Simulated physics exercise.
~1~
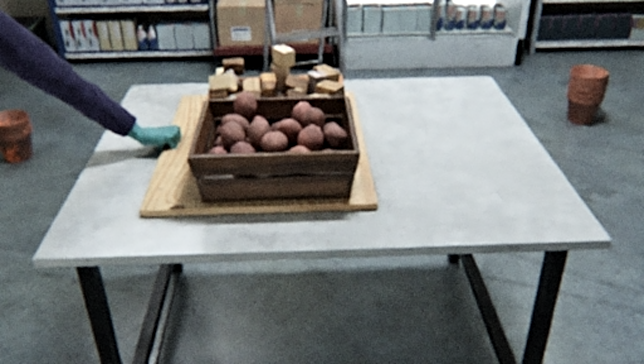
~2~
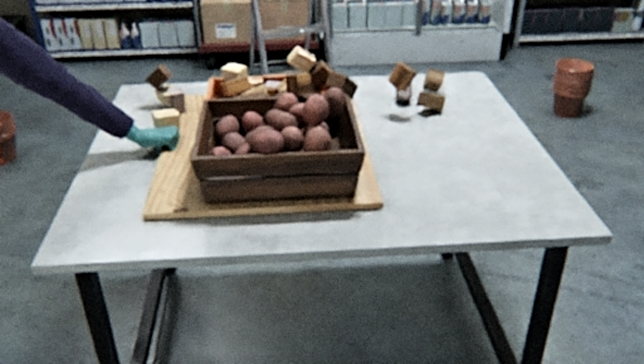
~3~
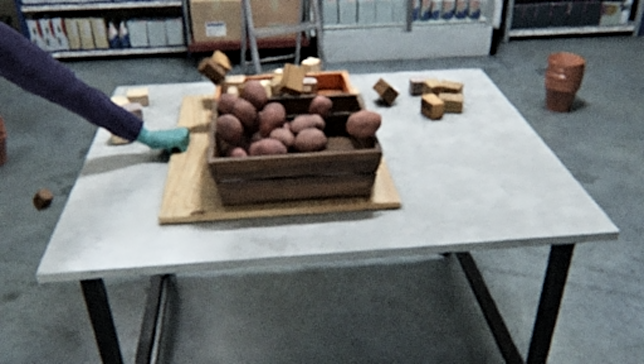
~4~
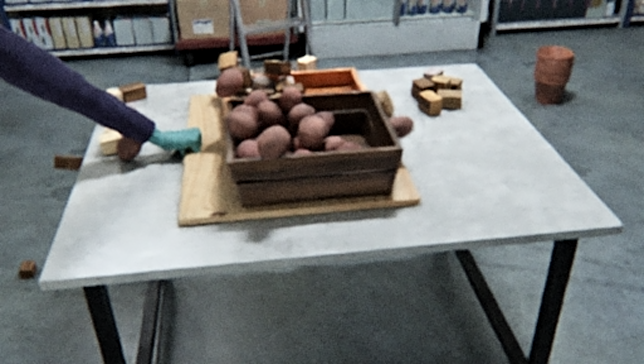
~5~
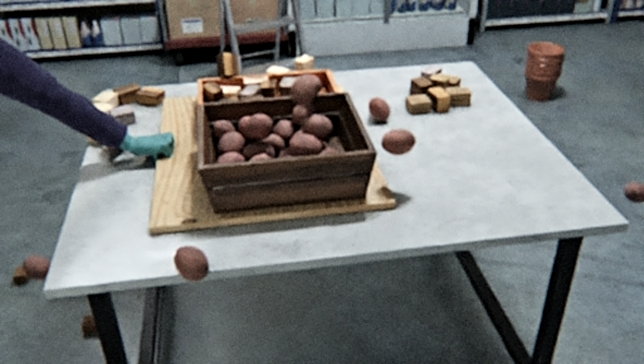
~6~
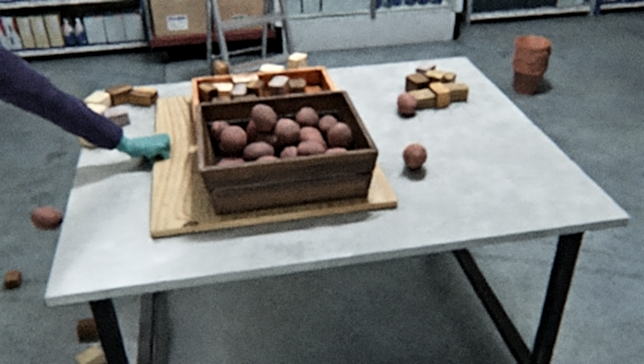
A gloved hand shakes a board of two baskets, spilling many blocks and some potatoes.
